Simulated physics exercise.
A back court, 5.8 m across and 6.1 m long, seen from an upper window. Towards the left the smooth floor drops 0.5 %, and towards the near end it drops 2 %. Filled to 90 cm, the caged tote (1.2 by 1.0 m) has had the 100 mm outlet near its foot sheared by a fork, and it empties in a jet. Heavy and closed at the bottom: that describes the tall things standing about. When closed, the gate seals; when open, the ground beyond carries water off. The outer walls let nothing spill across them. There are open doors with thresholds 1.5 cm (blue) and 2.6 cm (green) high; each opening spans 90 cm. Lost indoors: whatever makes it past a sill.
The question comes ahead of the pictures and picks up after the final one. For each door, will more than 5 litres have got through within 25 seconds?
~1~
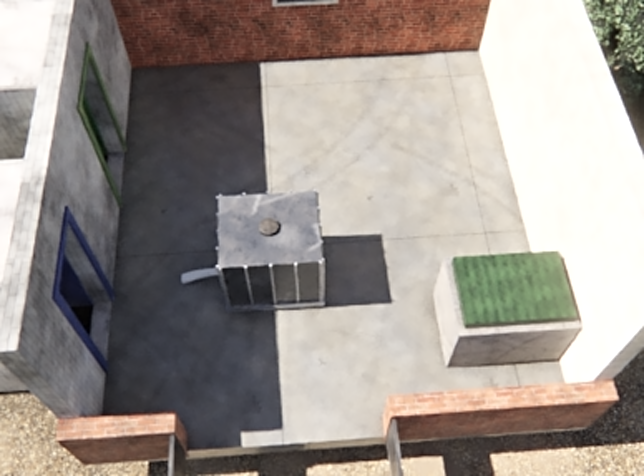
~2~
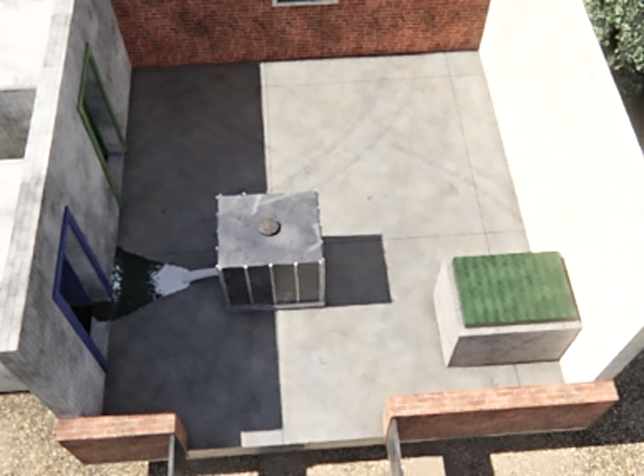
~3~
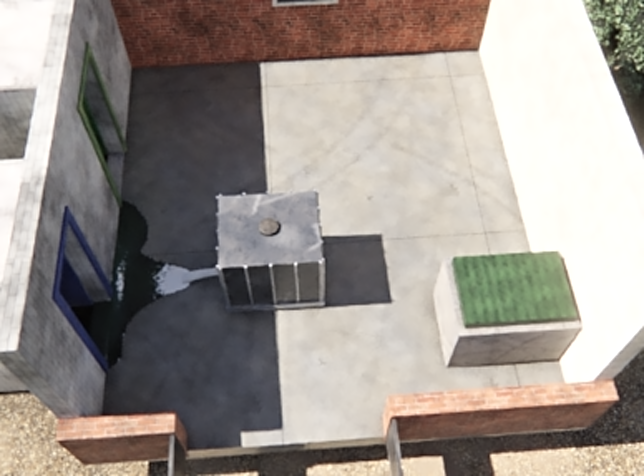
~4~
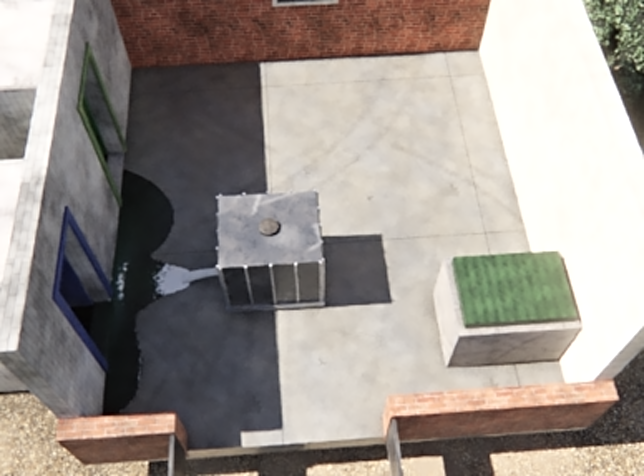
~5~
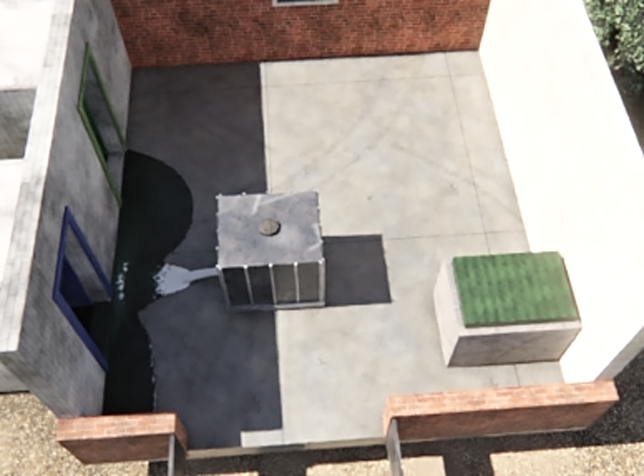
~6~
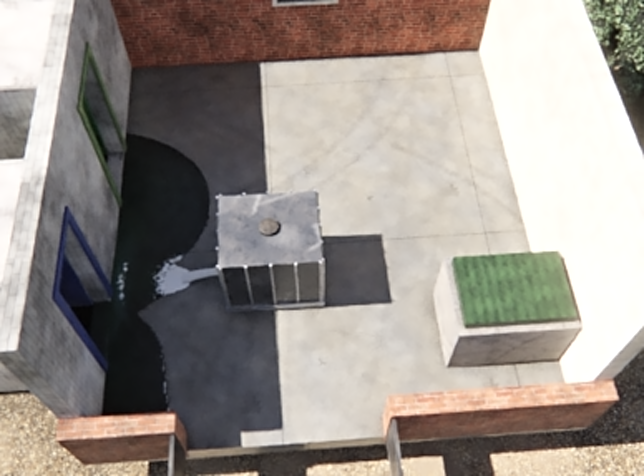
Blue door: Yes; green door: No.
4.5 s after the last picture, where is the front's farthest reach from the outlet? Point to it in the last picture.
Around pixel (130, 99).
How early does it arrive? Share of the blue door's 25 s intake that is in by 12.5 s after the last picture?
Around 65 per cent of it is in by then.
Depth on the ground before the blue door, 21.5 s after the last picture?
A ruler would show around 3.5 cm.
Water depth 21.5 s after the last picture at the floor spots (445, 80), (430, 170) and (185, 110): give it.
I'd estimate 0.0, 0.0 and 0.0 centimetres.
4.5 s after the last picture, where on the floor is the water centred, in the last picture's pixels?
Close to (163, 264) in the last picture.
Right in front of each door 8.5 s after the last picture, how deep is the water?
Depth (cm) - blue: 3.5, green: 2.5.
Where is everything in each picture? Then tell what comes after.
In the first picture, the jet has just started at (207, 273); the ground is still dry.
In the second picture, from the spout at (207, 273) the water has spread over 0.6 m2; its tip is at (98, 316), and it is 1.9 cm deep on average.
In the third picture, the jet leaves at (207, 273); the sheet reaches (88, 363), 2.1 m away, and wets 1.2 m2.
In the fourth picture, from the spout at (207, 273) the water has spread over 2.1 m2; its tip is at (124, 172), and it is 1.2 cm deep on average.
In the fifth picture, the jet leaves at (207, 273); the sheet reaches (125, 153), 2.7 m away, and wets 3.2 m2.
In the sixth picture, the jet leaves at (207, 273); the sheet reaches (127, 138), 3.0 m away, and wets 4.0 m2.
Then, 1.5 s after the last picture water covers 20 % of the floor and is deepest (10 cm) near (115, 279); blue door 3.4 cm at the sill, 24 L in, green door 1.6 cm at the sill, 0 L in.
Then, 4.5 s after the last picture water covers 30 % of the floor and is deepest (10 cm) near (115, 279); blue door 3.4 cm at the sill, 43 L in, green door 1.8 cm at the sill, 0 L in.
Then, 8.5 s after the last picture water covers 35 % of the floor and is deepest (9 cm) near (115, 279); blue door 3.6 cm at the sill, 68 L in, green door 2.3 cm at the sill, 0 L in.
Then, 12.5 s after the last picture water covers 35 % of the floor and is deepest (8 cm) near (115, 279); blue door 3.7 cm at the sill, 94 L in, green door 2.8 cm at the sill, 1 L in.
Then, 21.5 s after the last picture water covers 45 % of the floor and is deepest (7 cm) near (115, 279); blue door 3.6 cm at the sill, 146 L in, green door 2.3 cm at the sill, 1 L in.
